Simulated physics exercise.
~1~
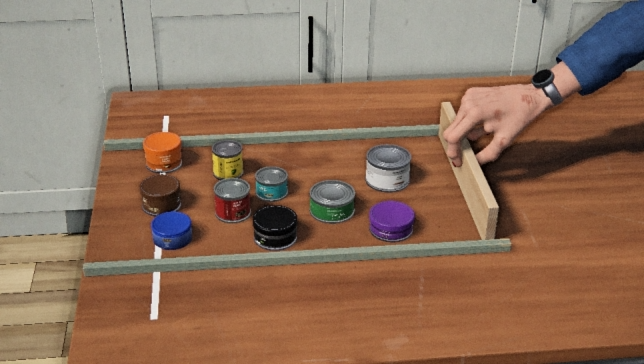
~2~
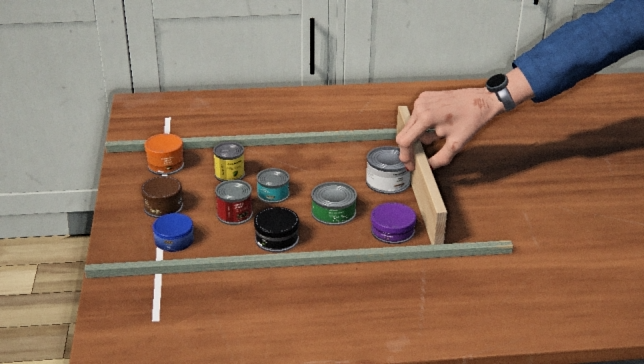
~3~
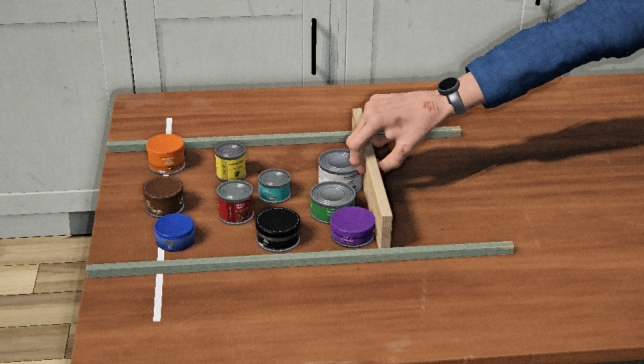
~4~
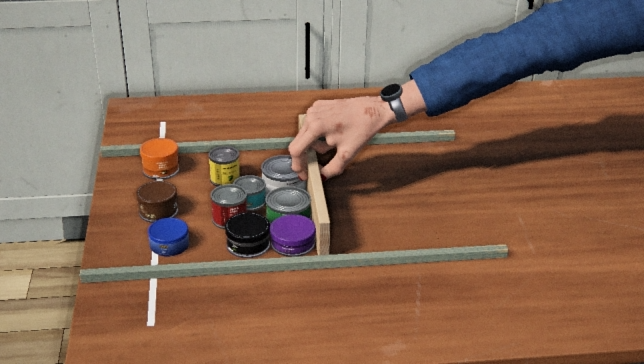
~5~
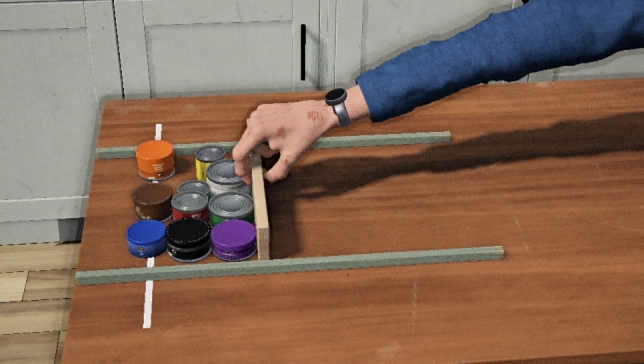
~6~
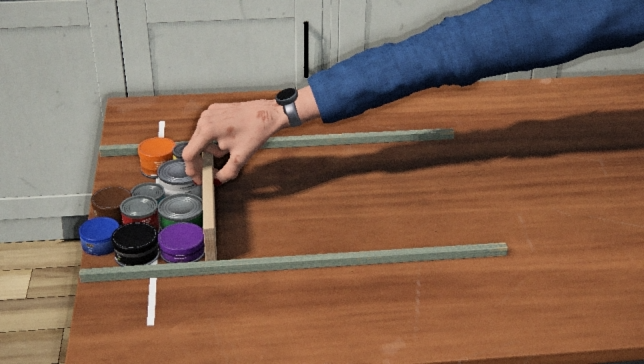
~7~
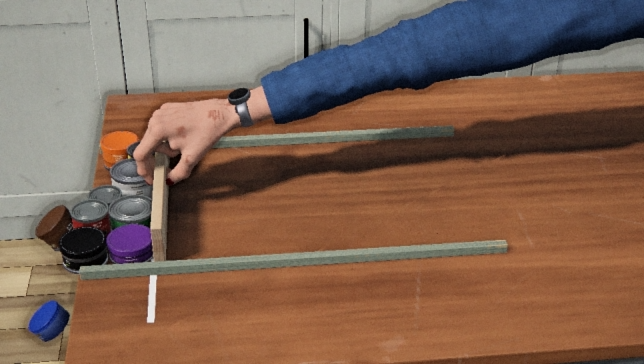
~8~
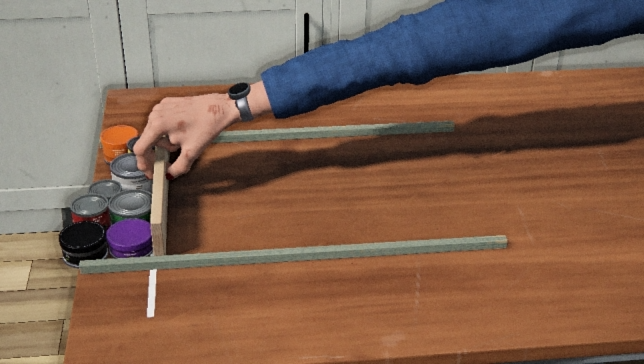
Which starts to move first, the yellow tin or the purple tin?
The purple tin starts to move first, pushed left by the board while the yellow tin is still in its place. The yellow tin only begins to shift later, once the tins have bunched up.
At the start, ten small tins and tubs are scattered between two rails on a wooden table, and a hand holds an upright board to their right. The hand slides the board left, and it reaches the white and purple tins first, pushing them along. More tins bunch together until the crowded group shoves the blue tub and the brown tin toward the table's left edge. As the board reaches the white tape, the blue tub drops off and the brown tin tips over the edge. At the end, both are out of sight, while the others stay packed at the edge and the board stands still.
